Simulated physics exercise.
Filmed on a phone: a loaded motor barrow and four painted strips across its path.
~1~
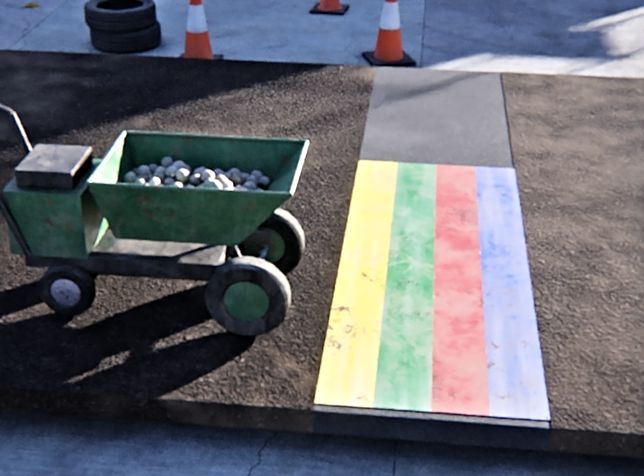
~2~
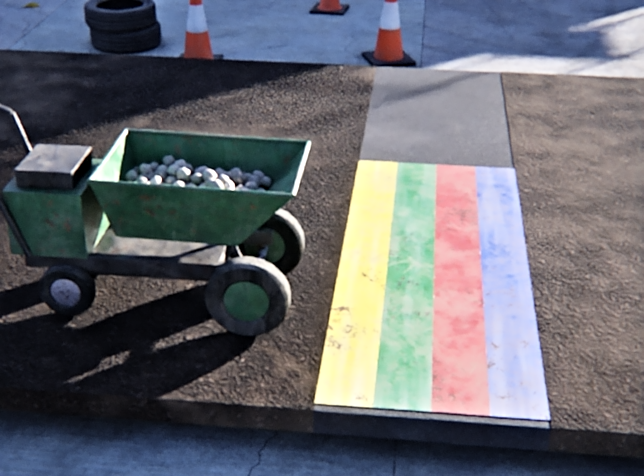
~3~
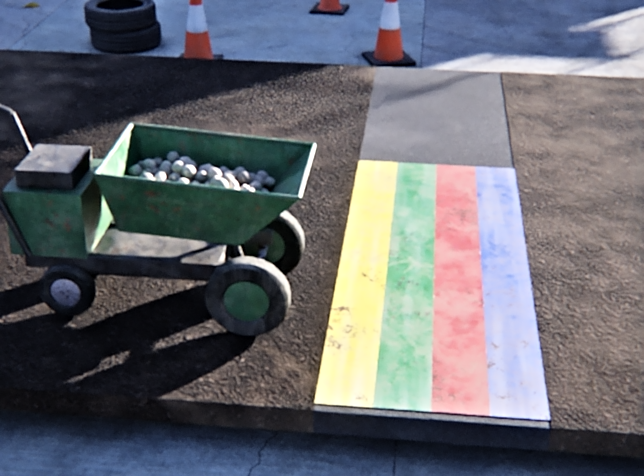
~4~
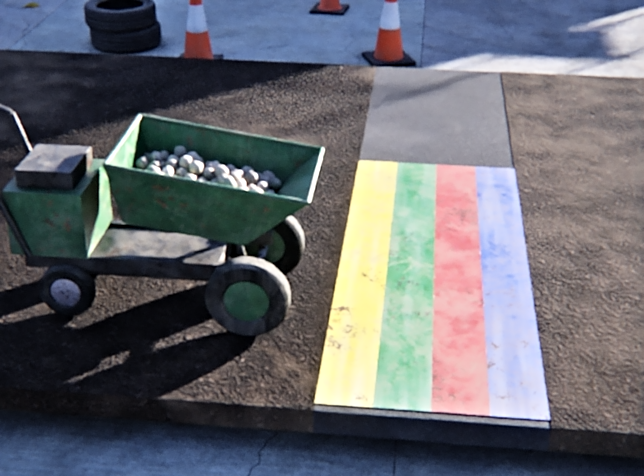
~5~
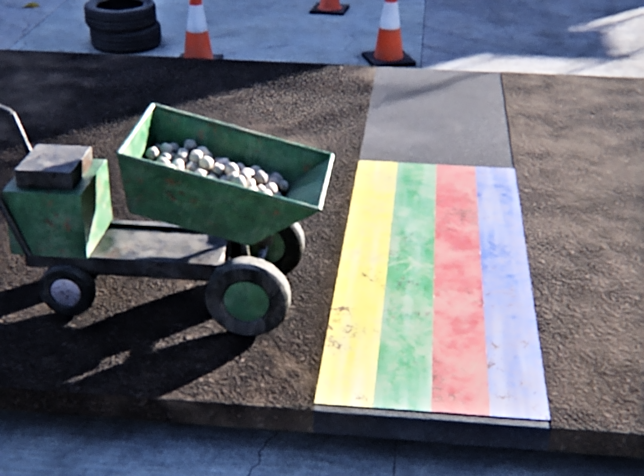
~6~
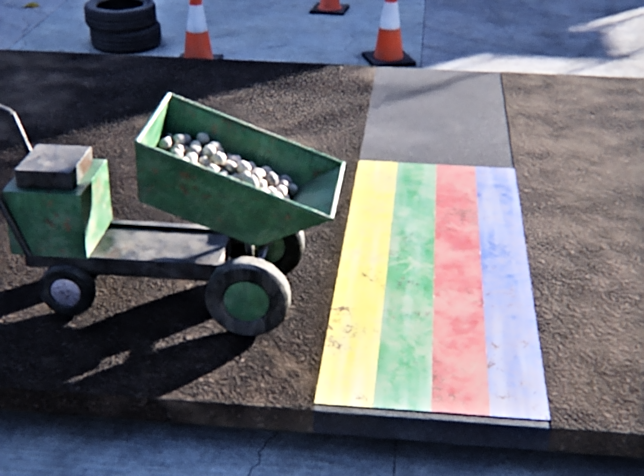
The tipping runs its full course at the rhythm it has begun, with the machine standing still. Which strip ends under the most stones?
The green strip carries the most.
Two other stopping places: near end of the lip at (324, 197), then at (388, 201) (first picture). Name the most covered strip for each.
At the first place red, at the second the strip in blue.
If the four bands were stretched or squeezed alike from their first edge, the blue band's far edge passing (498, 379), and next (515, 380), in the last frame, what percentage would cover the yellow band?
About 0 and 0 per cent.
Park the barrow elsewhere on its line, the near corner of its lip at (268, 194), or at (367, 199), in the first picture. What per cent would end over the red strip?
Near 20 % and 30 %.
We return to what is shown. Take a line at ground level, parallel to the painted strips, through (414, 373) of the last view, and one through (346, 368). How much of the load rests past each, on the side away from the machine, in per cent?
About 50 and 80 per cent.
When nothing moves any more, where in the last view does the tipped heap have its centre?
Close to (429, 308).
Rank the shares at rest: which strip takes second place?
In second place: That red strip.
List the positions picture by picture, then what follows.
The first frame shows lip of the skip at (290, 195), level; top of the load at (196, 180), river pebbles; yellow strip at (349, 365); green strip at (404, 368); red strip at (460, 372); blue strip at (516, 376).
The second frame shows lip of the skip at (292, 196), level; top of the load at (183, 174).
The third frame shows lip of the skip at (298, 199), tipped barely; top of the load at (184, 185).
The fourth frame shows lip of the skip at (307, 203), tipped a little; top of the load at (167, 172).
The fifth frame shows lip of the skip at (319, 210), tipped a little; top of the load at (177, 165).
The sixth frame shows lip of the skip at (331, 219), tipped clearly; top of the load at (176, 156); yellow strip at (349, 365); green strip at (404, 368); red strip at (460, 372); blue strip at (516, 376).
Soon, skip tipped steeply; all in the skip.
A while on, skip tipped right over; about two thirds in the skip; a stray few over the yellow strip; about a third over the green strip; a stray few over the red strip.
Towards the end, skip tipped right over; about a quarter in the skip; a stray few over the yellow strip; about half over the green strip; about a quarter over the red strip; a small part over the blue strip; a stray few off the paint.
Finally, skip tipped right over; about a quarter in the skip; a stray few over the yellow strip; about a third over the green strip; about a quarter over the red strip; a small part over the blue strip; a small part off the paint.
